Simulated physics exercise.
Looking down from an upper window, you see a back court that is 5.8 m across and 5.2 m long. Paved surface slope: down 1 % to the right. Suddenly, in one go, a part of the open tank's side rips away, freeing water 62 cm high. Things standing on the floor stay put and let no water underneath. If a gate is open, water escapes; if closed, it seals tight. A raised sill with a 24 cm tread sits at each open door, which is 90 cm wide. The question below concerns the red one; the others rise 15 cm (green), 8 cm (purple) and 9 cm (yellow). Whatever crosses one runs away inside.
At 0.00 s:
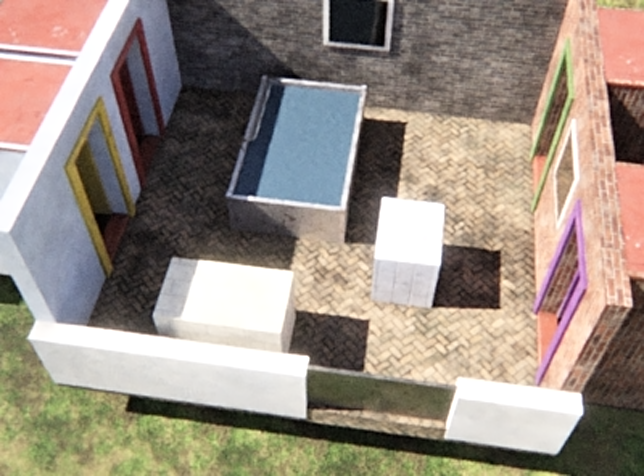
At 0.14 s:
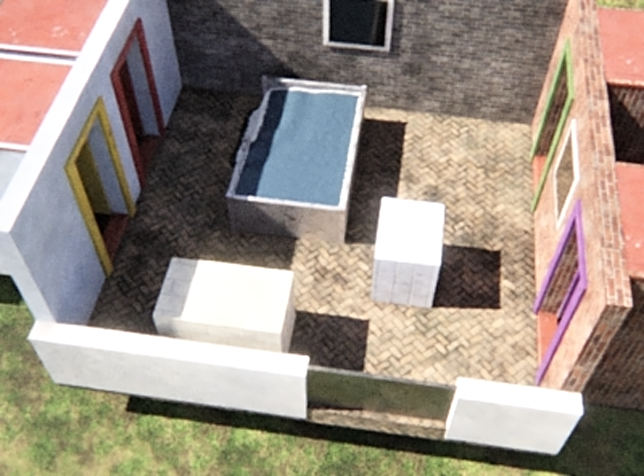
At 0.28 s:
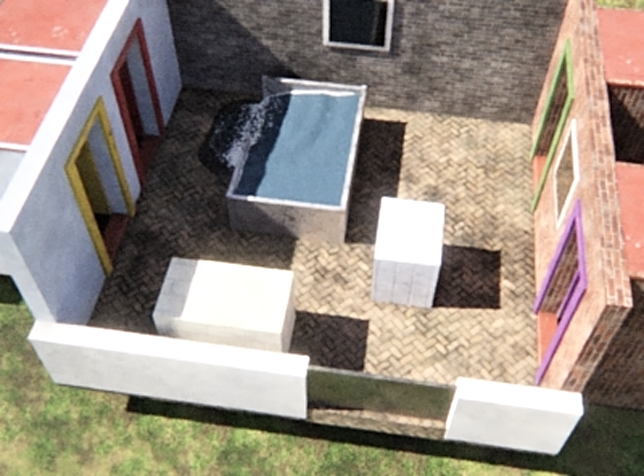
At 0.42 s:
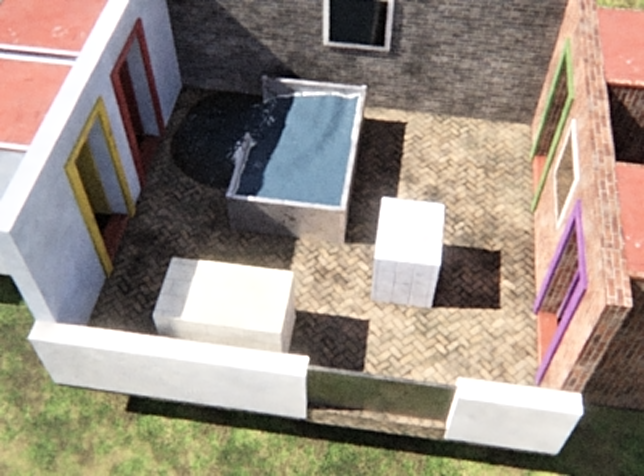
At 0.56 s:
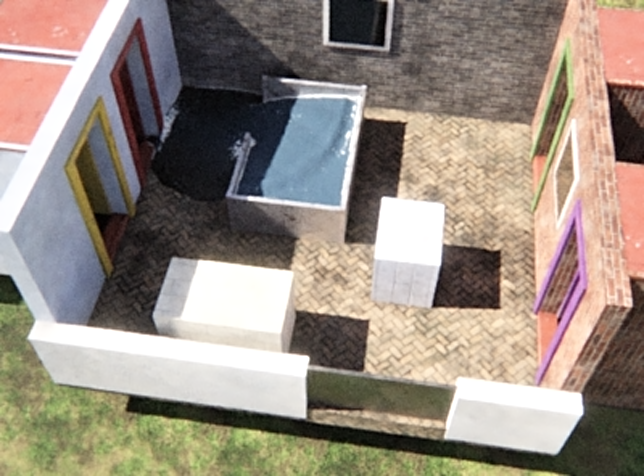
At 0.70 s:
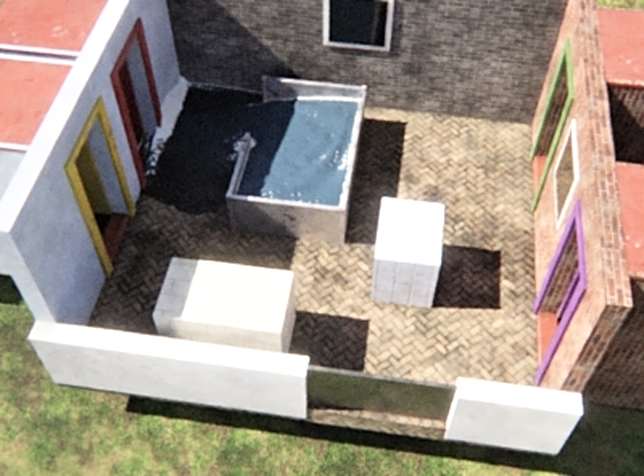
The footage shows a walled court with an open tank of still water and two white blocks; the tank's left side gives way, and water pours out, spreading dark across the paving to the wall by the red doorway.
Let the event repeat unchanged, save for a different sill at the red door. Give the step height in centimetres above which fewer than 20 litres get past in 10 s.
27 cm.
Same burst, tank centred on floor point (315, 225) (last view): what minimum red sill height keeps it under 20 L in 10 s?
In that case about 30 cm.
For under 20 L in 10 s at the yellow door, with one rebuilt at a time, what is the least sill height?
For the yellow door, about 8.0 cm.
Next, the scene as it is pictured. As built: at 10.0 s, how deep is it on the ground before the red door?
A ruler would read roughly 5.5 cm.
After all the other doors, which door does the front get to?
It's the purple door.
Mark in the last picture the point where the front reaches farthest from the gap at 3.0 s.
Front tip: Approx. (76, 357) px.
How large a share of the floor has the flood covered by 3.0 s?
The wet part is about 40 per cent.
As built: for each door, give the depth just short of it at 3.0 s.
Green door 0 cm, purple door 0 cm, yellow door 9 cm, red door 22 cm.
After 1.4 s water covers 15 % of the floor, deepest (52 cm) near (181, 92); 25 cm at the red door, 59 litres in over its 8 cm sill.
After 3.0 s water covers 40 % of the floor, deepest (29 cm) near (218, 111); 22 cm at the red door, 204 litres in over its 8 cm sill.
After 10.0 s water covers 100 % of the floor, deepest (13 cm) near (408, 352); 6 cm at the red door, 311 litres in over its 8 cm sill.
At the red door as built, the water arrived by 0.6 s and peaked near 26 cm at 1.6 s.
Run again over the same 10 s with other heights there, 31 litres in over 25 cm, 12 litres over 29 cm. The limit of 20 litres is kept from about 27 cm up.
